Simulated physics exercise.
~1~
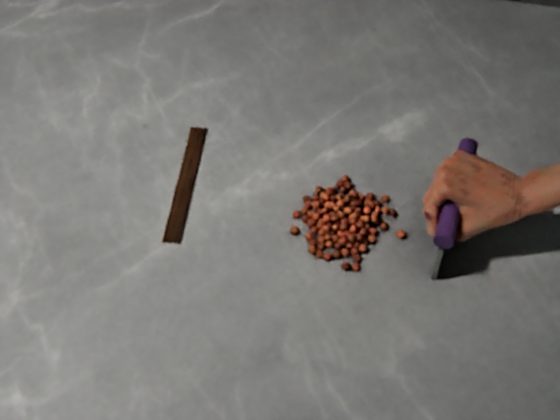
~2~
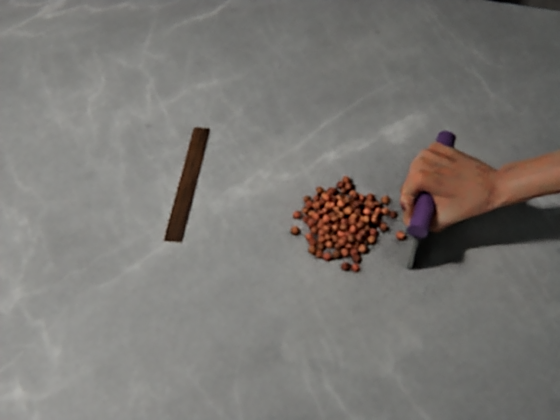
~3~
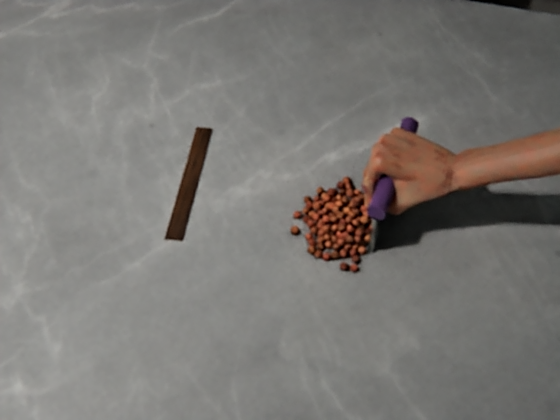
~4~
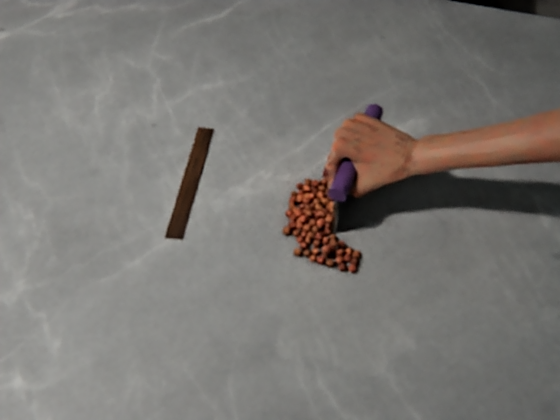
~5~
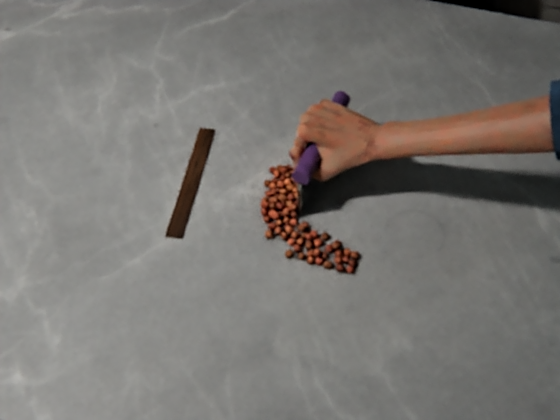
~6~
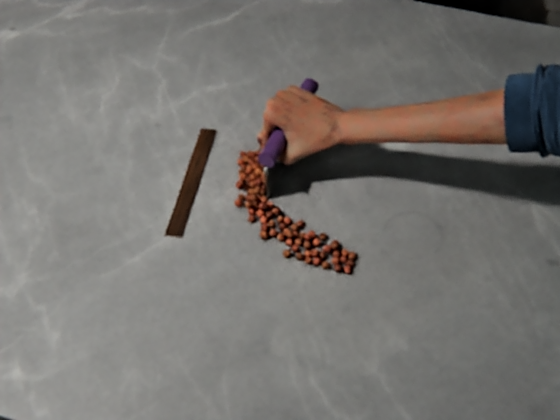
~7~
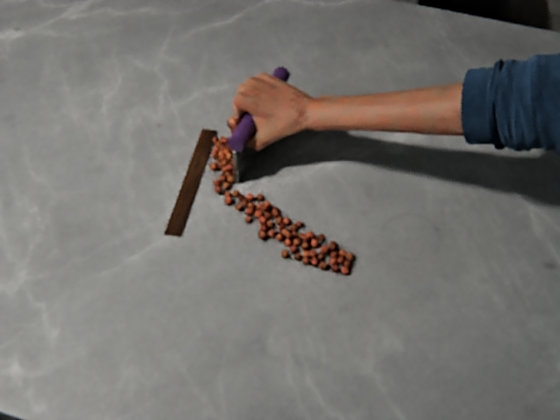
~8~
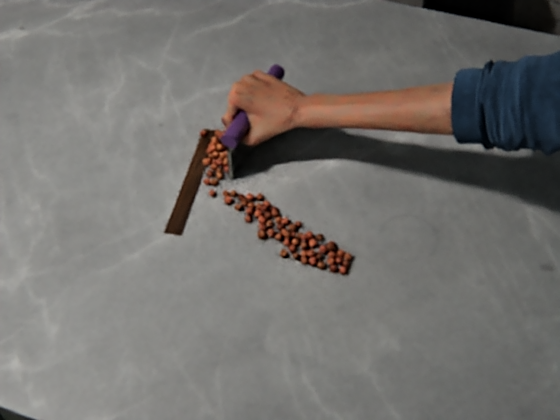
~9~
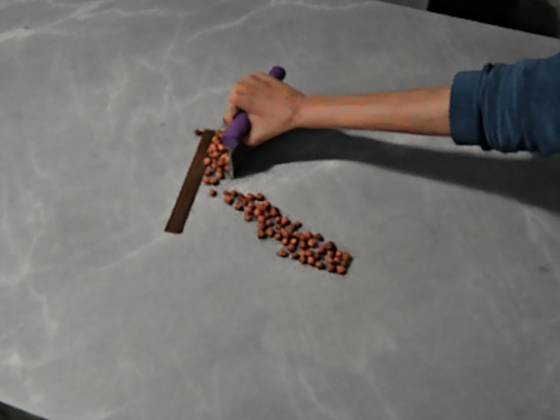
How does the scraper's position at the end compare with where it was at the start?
It starts to the right of the pellet pile and ends much further left and somewhat higher, close to the upper part of the dark strip.
